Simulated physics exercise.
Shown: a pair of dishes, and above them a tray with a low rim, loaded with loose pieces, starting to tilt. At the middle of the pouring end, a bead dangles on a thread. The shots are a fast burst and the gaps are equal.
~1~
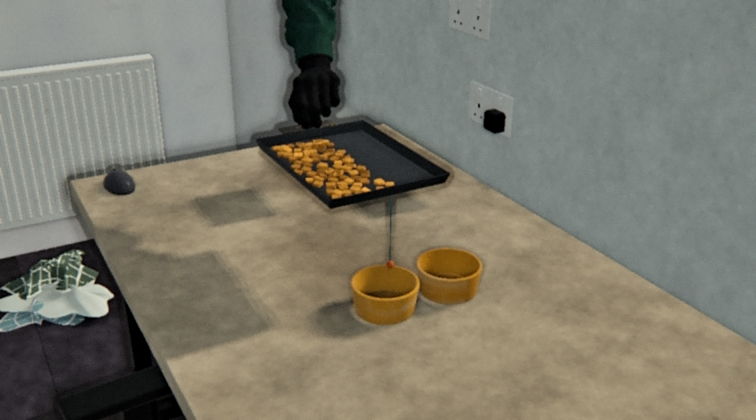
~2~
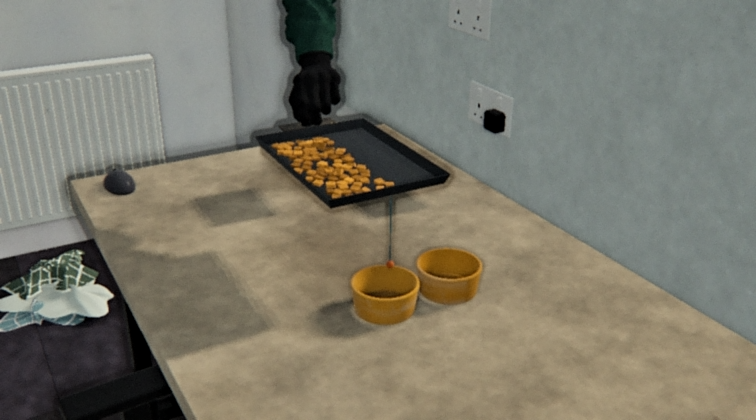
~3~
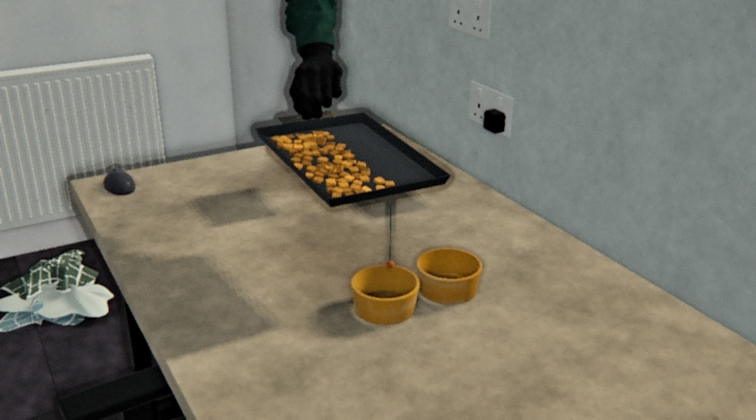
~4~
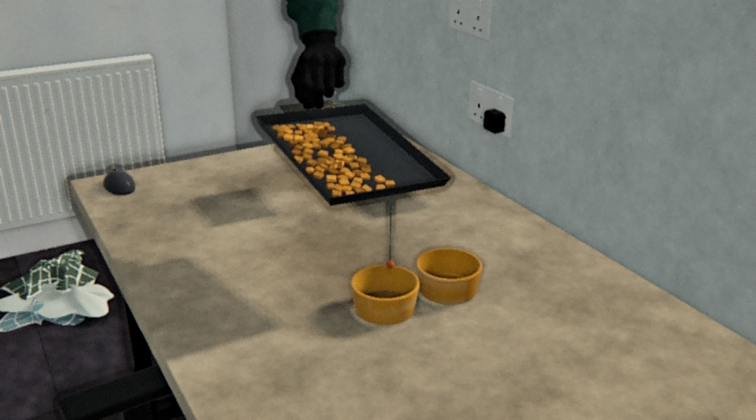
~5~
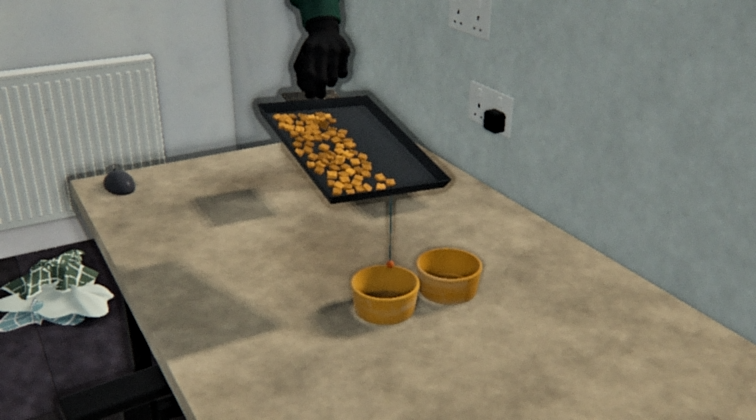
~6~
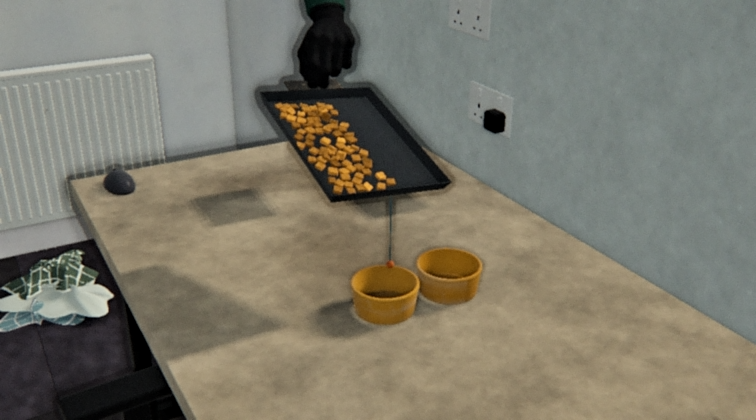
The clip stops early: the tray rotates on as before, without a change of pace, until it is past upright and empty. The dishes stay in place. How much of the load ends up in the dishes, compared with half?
The dishes end up with more than half of it.
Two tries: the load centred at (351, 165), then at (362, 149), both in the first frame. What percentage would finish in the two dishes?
In order, 90 per cent then 90 per cent.
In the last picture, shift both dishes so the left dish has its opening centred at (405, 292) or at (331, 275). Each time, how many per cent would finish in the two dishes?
Around 50 % followed by around 0 %.
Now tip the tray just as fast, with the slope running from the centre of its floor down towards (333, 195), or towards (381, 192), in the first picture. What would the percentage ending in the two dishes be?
First heading 0 %, second heading 40 %.
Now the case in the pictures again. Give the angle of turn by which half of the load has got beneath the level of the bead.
90°.
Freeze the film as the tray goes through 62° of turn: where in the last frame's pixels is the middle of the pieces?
Look close to (414, 187) in the last picture.
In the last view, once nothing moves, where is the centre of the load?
Somewhere close to (447, 286) in the last picture.
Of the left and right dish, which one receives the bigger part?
So the winner turns out to be the right-side one.
Soon, tray tipped steeply; most on the tray; about a quarter in the air.
A while on, tray tipped past a quarter turn; a small part in the left dish; about two thirds in the right dish; a small part outside both; a small part in the air.
Towards the end, tray tipped past a quarter turn; a small part in the left dish; about two thirds in the right dish; about a quarter outside both.
Finally, tray tipped past a quarter turn; a small part in the left dish; about two thirds in the right dish; about a quarter outside both.
